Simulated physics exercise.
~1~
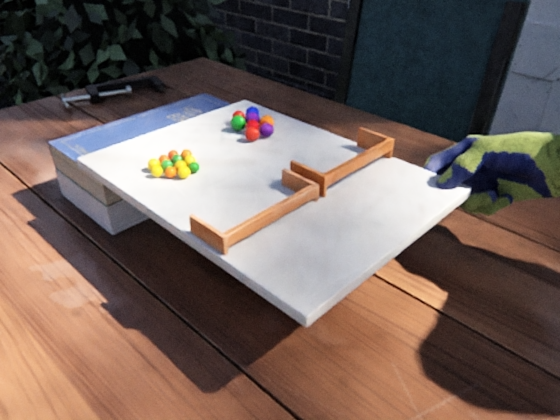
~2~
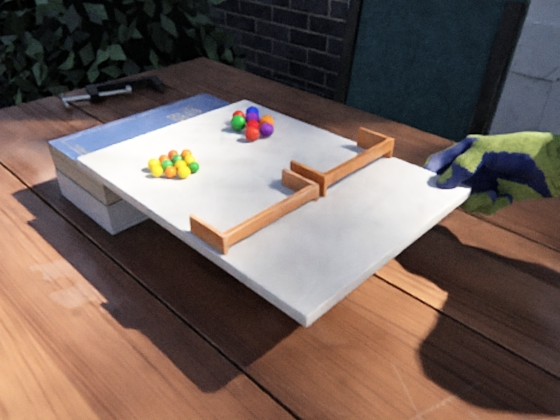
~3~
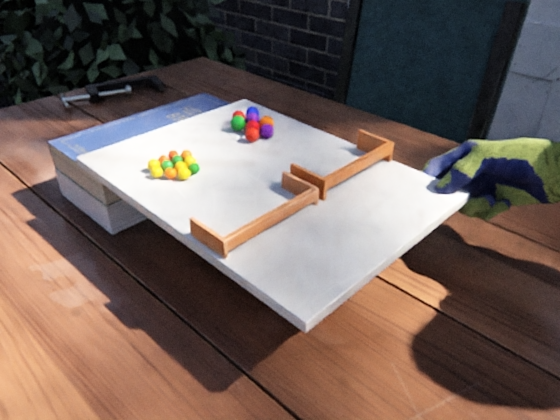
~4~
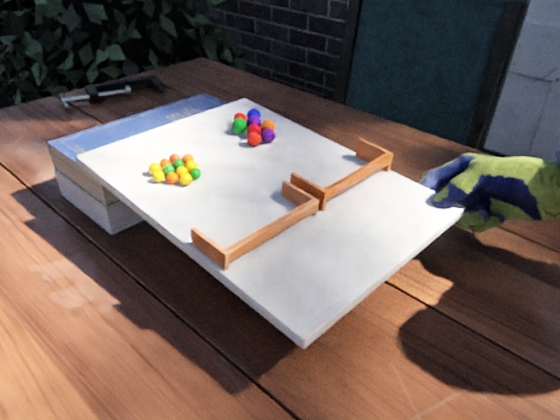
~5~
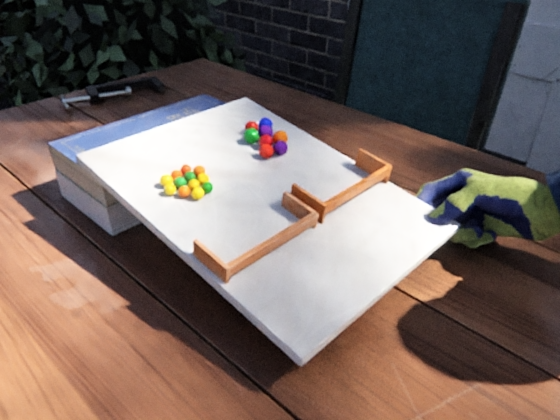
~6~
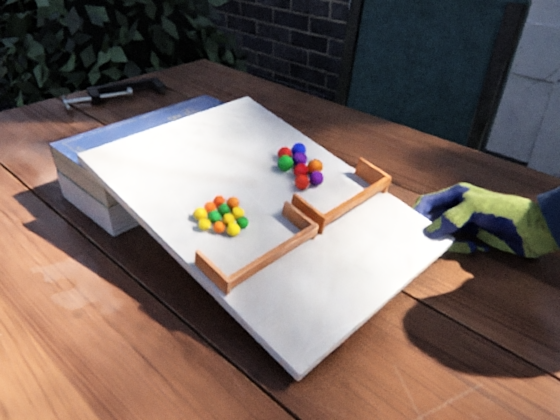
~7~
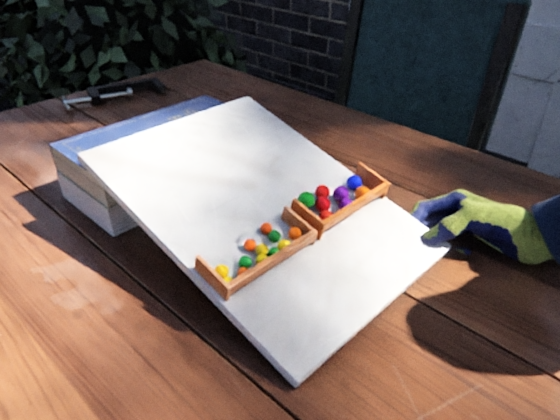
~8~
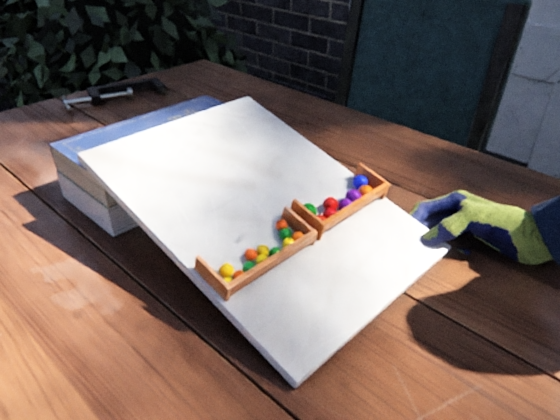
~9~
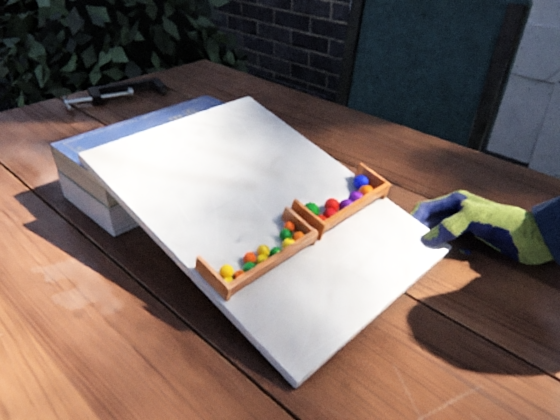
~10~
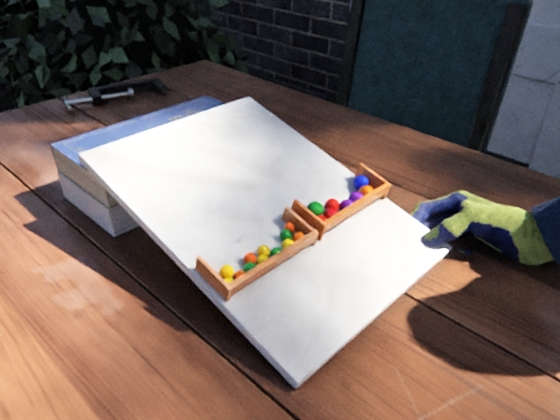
Two clusters of colourful balls roll down a white board into wooden barriers as a gloved hand lowers it.
